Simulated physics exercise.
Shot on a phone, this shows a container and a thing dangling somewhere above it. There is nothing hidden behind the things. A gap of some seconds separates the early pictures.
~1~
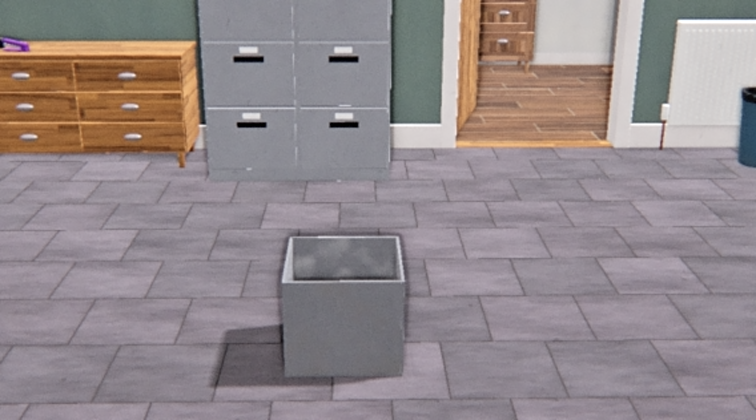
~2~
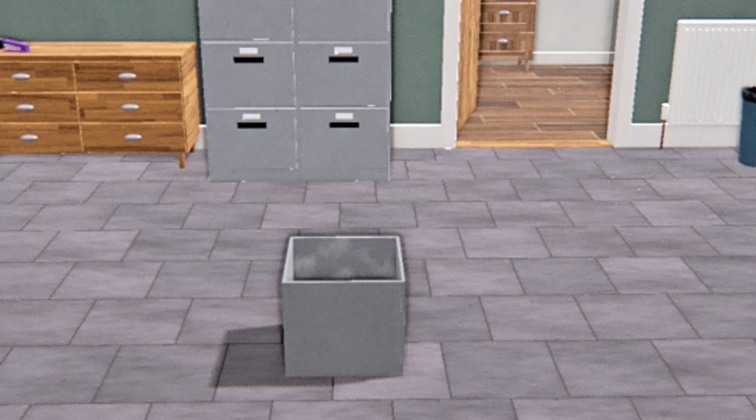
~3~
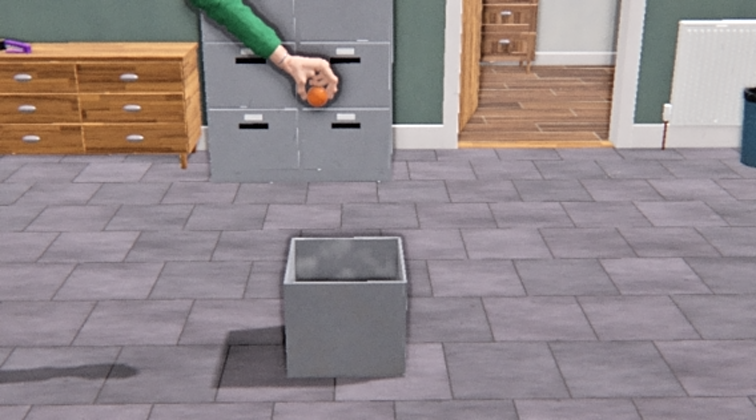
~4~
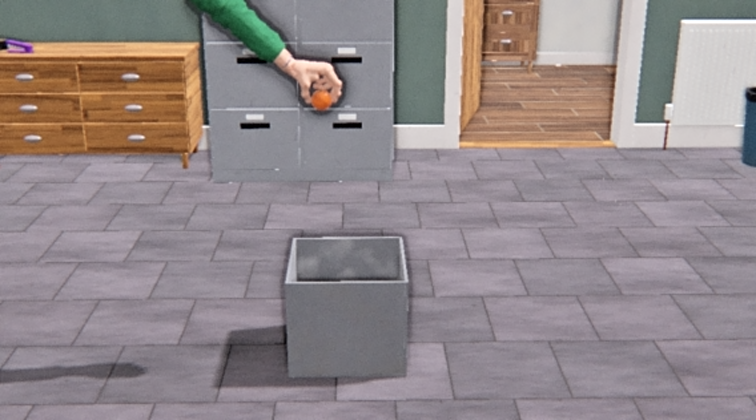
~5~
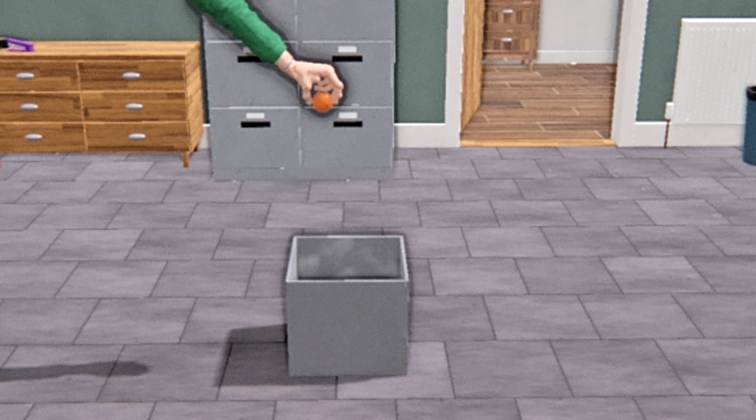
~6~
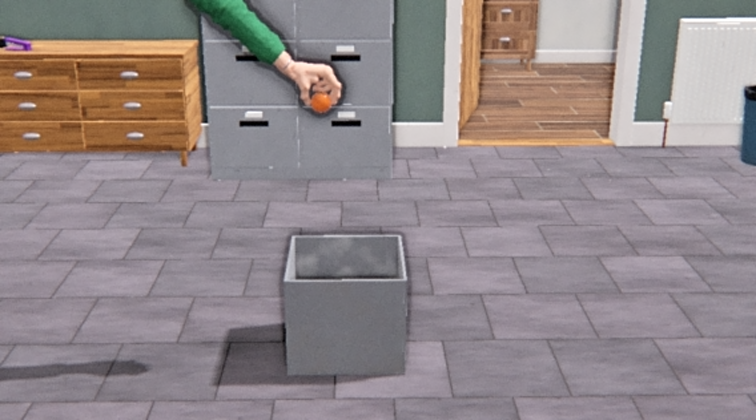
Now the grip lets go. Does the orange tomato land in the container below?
The orange tomato goes in.
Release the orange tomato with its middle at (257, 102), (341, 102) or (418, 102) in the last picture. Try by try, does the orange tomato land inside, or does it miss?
It never enters at the first place, is captured at the second and never enters at the third.
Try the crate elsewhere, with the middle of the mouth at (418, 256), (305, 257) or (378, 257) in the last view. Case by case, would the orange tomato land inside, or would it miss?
On the first try it falls outside, on the second it lands in it, on the third it lands in it.
Then, 0.24 s later than the last frame, orange tomato dropping near (322, 170).
Then, 0.40 s later than the last frame, orange tomato dropping near (325, 309).
When it is over, the orange tomato drops into the container, near (326, 336).
